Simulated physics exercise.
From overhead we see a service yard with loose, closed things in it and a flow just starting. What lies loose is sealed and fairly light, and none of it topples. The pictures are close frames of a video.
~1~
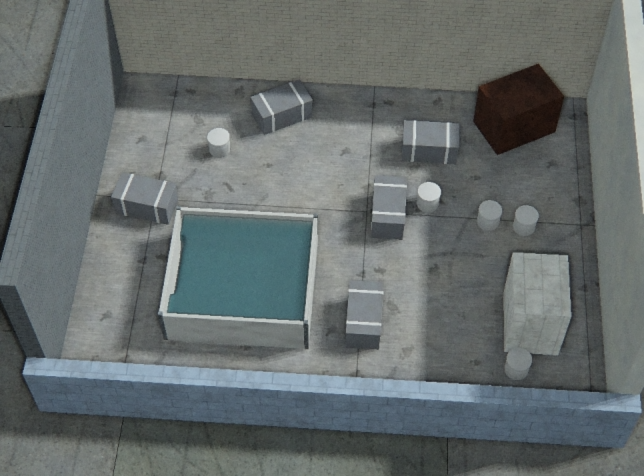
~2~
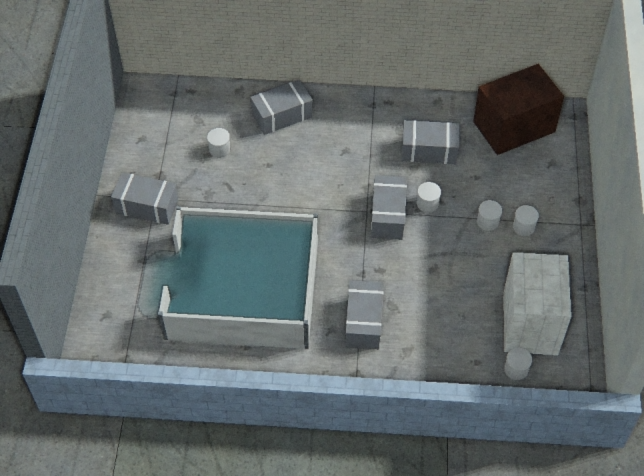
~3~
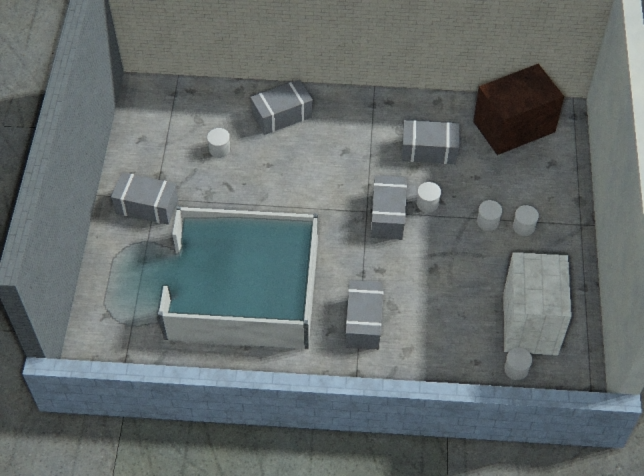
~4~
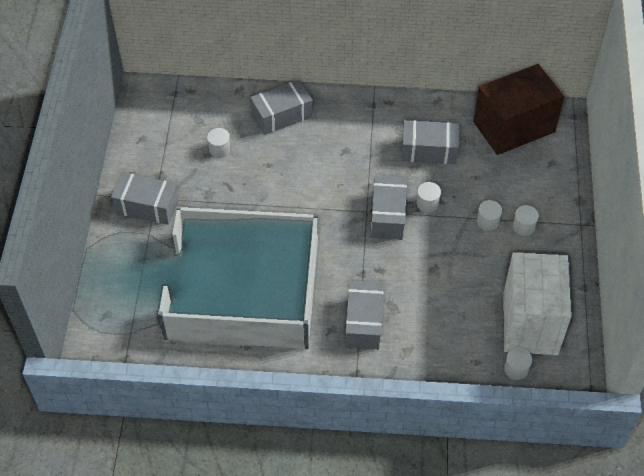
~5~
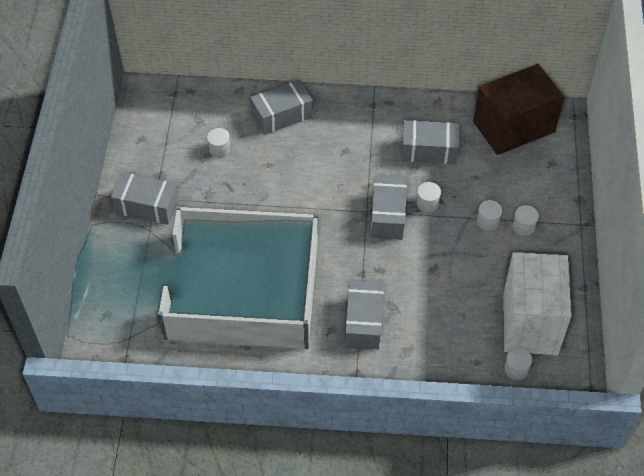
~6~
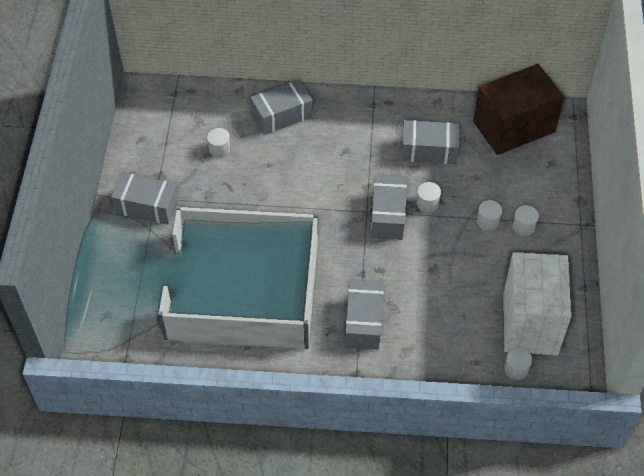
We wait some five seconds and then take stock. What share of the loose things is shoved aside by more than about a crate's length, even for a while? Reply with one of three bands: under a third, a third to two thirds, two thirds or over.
Under a third.
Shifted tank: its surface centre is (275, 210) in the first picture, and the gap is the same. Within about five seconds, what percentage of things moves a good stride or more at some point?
It comes to some 20 %.
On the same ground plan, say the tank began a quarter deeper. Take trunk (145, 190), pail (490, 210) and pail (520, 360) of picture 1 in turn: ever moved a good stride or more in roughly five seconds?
Taking them as listed, the first did it, the second came up short and the third did it.
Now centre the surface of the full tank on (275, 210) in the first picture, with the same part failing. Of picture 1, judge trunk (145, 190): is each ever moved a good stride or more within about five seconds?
Lab note - finding: Distance reached.
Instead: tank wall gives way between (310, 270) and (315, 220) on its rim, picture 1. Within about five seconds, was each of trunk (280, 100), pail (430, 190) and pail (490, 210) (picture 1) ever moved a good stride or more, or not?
First below the mark, then over the mark, then over the mark.
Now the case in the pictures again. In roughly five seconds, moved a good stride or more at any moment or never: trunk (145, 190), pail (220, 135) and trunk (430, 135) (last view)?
Goes that far, short of that, short of that.
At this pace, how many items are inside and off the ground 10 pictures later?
Tally: 0.
A moment on, 0 of 10 are well off their spots; 0 afloat.
Next, 1 of 10 are well off their spots; 0 afloat.
Later, 1 of 10 are well off their spots; 0 afloat.
In the end, 2 of 10 are well off their spots, and 2 have been at some point; 1 afloat.
